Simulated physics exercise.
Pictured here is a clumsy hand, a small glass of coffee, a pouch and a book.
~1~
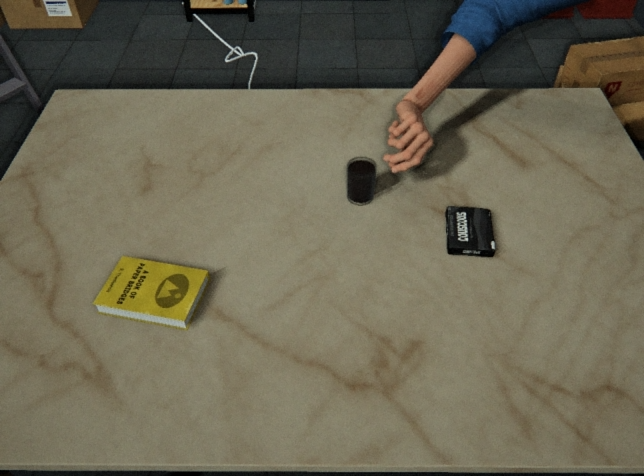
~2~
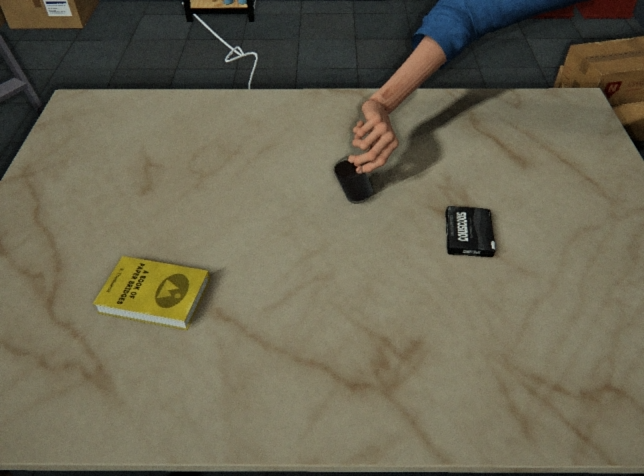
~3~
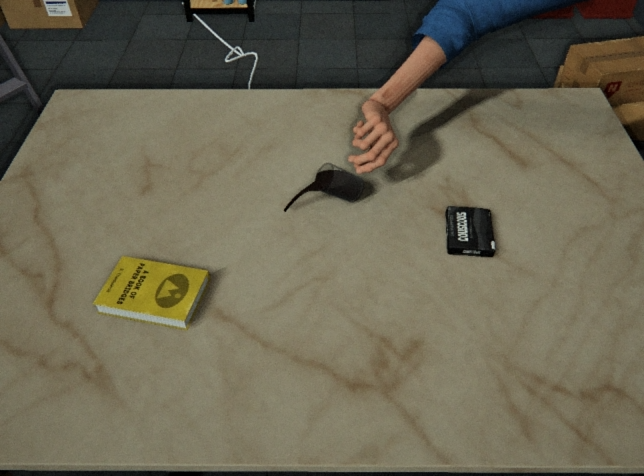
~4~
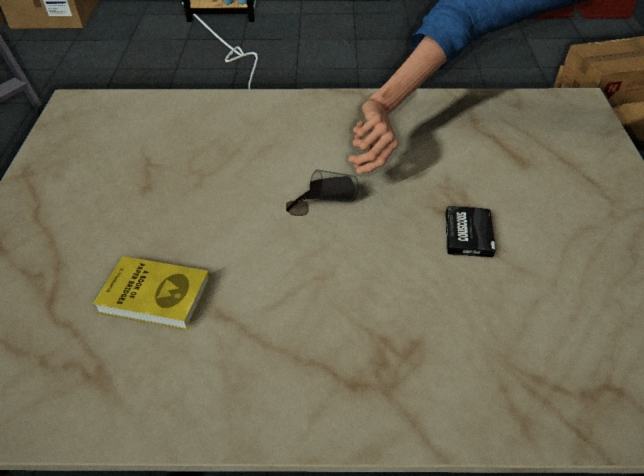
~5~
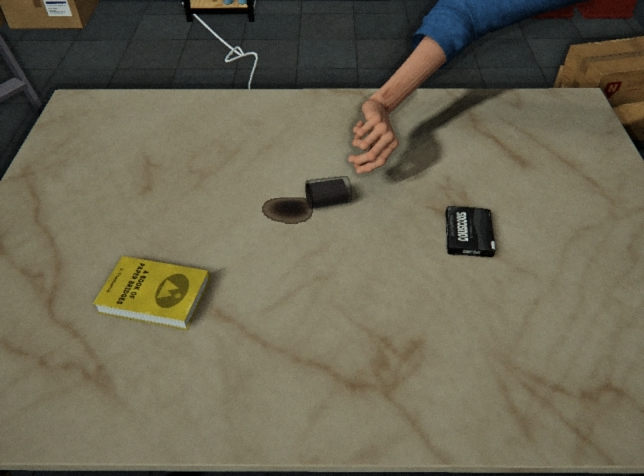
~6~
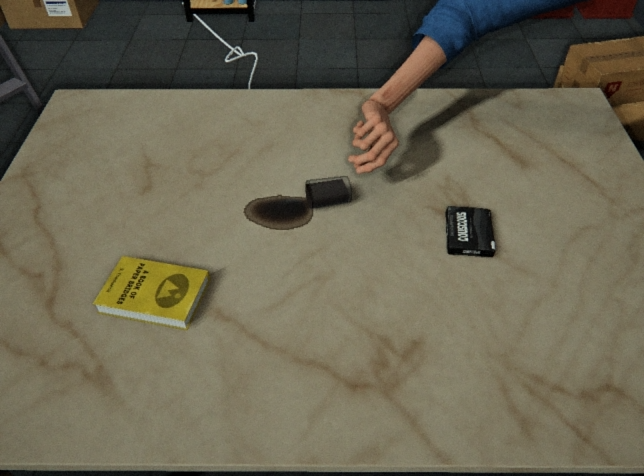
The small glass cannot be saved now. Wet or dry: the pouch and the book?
Pouch comes out dry, book becomes wet.
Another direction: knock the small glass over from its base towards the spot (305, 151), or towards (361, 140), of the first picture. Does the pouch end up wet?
Toward the first point it avoids the spill; toward the second it avoids the spill.
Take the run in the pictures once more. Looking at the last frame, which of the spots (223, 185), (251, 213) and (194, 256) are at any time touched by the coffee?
First spot touched, second spot touched, last spot touched.
Soon after, the puddle covers about as much as a plate; the pouch is dry; the book is dry.
Later, the puddle covers about as much as a tray; the pouch is dry; the book is wet.
In the end, the puddle covers about as much as a tray; the pouch is dry; the book is wet.
